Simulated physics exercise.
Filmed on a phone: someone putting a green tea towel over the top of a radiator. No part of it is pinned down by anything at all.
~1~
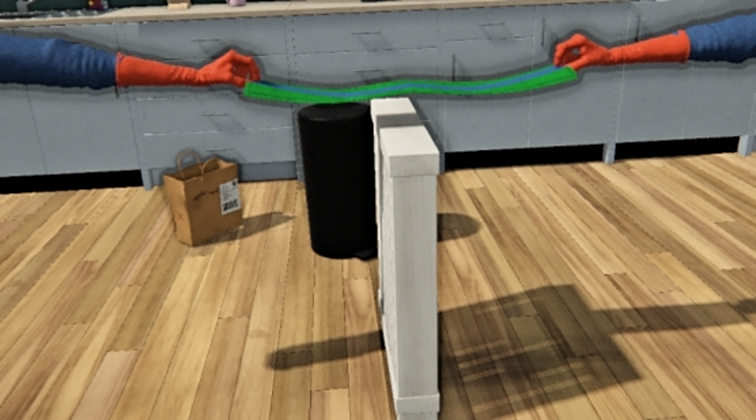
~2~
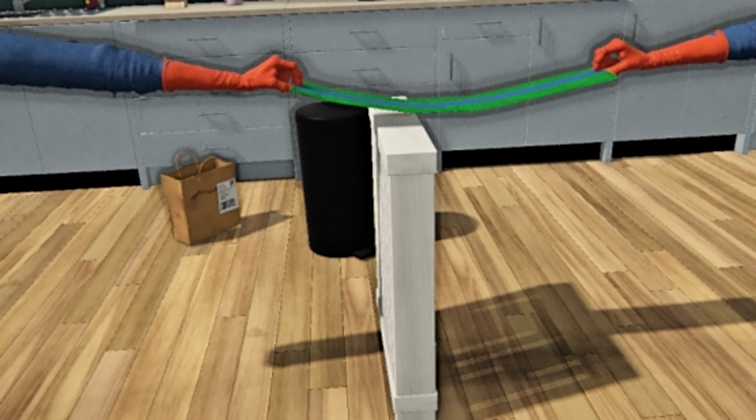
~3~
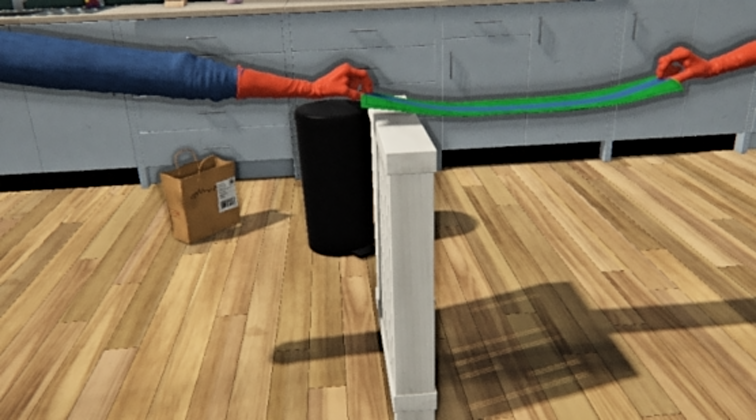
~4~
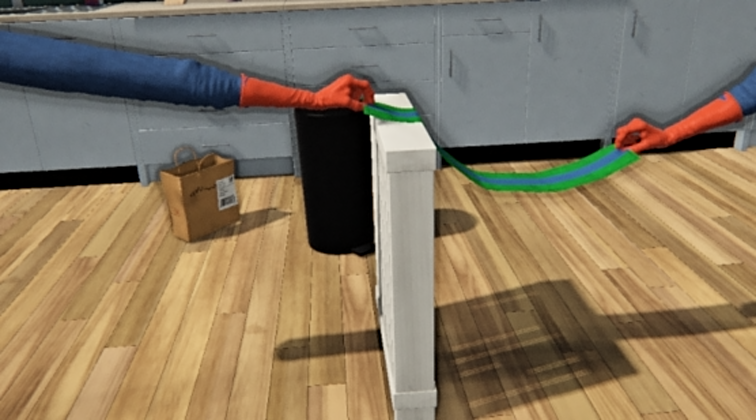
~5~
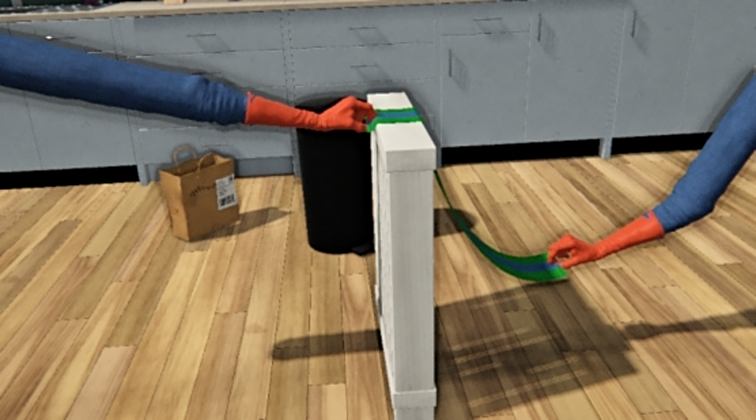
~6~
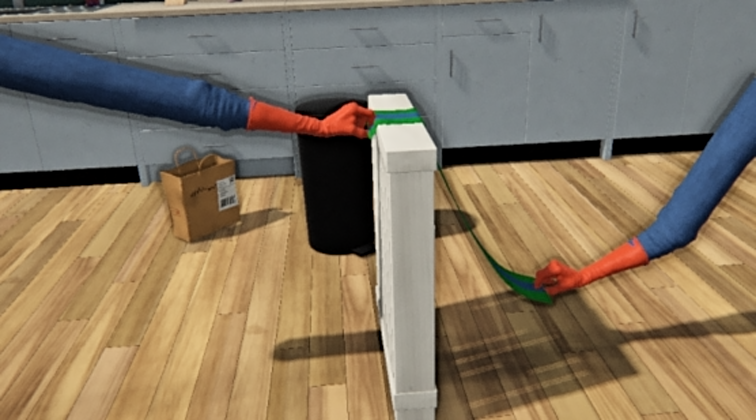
A green cloth with a blue middle, held at both ends by red-gloved hands on blue-sleeved arms, shifts rightward above a narrow white upright panel. Seen from a steady, slightly raised view, the panel stands on a wood floor before grey cabinets, a black bin and brown paper bag to its left. The left hand lowers its end beside the panel's top while the right hand swings down and inward, draping the cloth across.
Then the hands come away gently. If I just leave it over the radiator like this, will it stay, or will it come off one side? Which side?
Most likely it is going to come off on the right.
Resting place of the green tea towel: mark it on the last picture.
Its middle is at (458, 364).
Then, 0.24 s later than the last view, tea towel sliding right.
Then, 0.44 s later than the last view, tea towel clear of the top and falling near (458, 327).
Then, 0.64 s later than the last view, tea towel in a heap on the floor near (458, 363).
Finally, tea towel in a heap on the floor near (458, 364). The green tea towel runs off to the right.
